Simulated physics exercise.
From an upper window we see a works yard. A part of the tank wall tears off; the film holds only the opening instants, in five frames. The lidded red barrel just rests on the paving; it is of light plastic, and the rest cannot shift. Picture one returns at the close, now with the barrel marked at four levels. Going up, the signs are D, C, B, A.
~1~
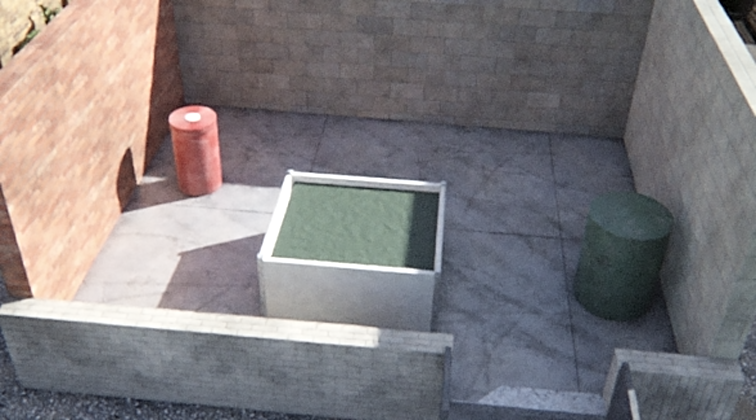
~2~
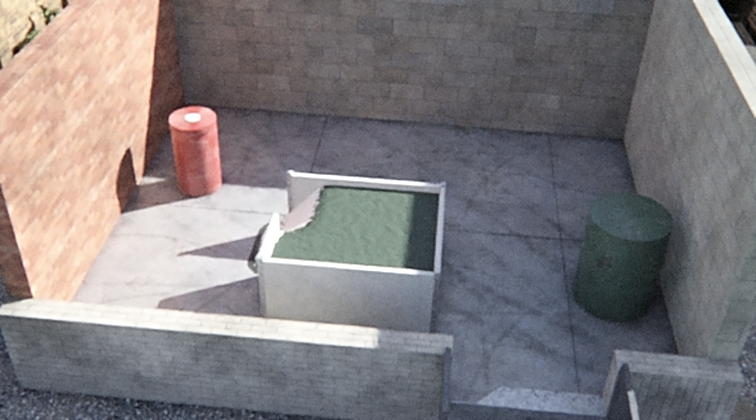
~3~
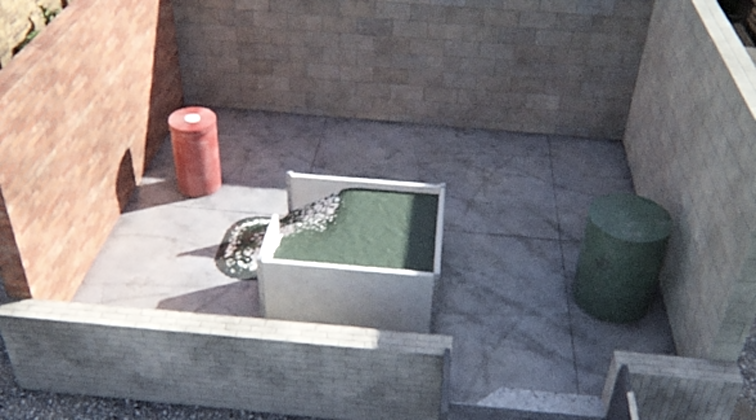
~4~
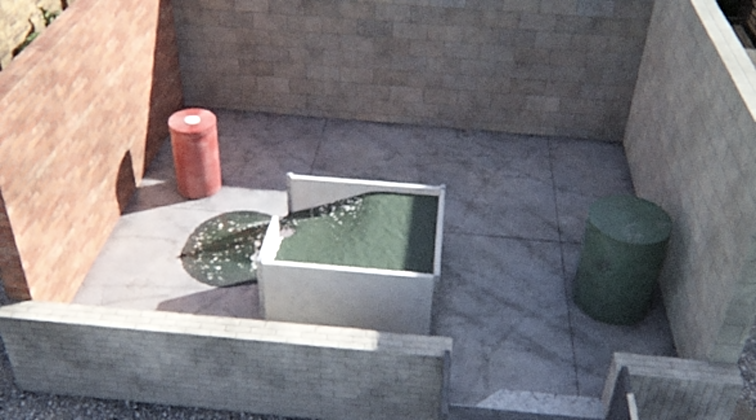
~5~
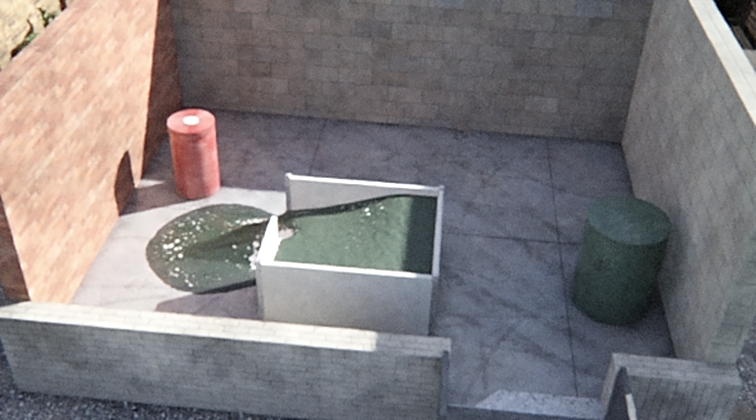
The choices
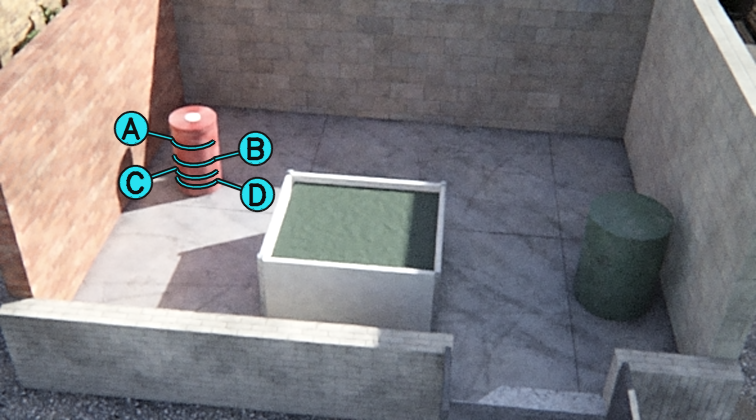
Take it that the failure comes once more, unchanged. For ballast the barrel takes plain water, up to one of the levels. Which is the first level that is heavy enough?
That is level C.
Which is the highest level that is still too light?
D it is.
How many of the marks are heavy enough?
Three of them.
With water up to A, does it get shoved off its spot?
No, that is safe.
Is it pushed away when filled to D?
Yes, it does.
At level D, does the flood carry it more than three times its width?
No, it does not.
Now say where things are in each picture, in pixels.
In the first frame, lid of the red barrel at (192, 117); tank full, its middle at (358, 226); open gate at (533, 346).
In the second frame, 1 % of the ground under water, its edge towards the barrel at (269, 229).
In the third frame, 3 % of the ground under water, its edge towards the barrel at (249, 221).
In the fourth frame, 4 % of the ground under water, its edge towards the barrel at (215, 221).
In the fifth frame, lid of the red barrel at (190, 121); 7 % of the ground under water, its edge towards the barrel at (207, 210).
In cyan, A at (188, 148); B at (190, 165); C at (192, 177); D at (193, 186); from the bottom up D, C, B, A.
Choosing A, it does not move.
Choosing B, it does not move.
Choosing C, it does not move.
Choosing D, it is pushed about twice its own width away.
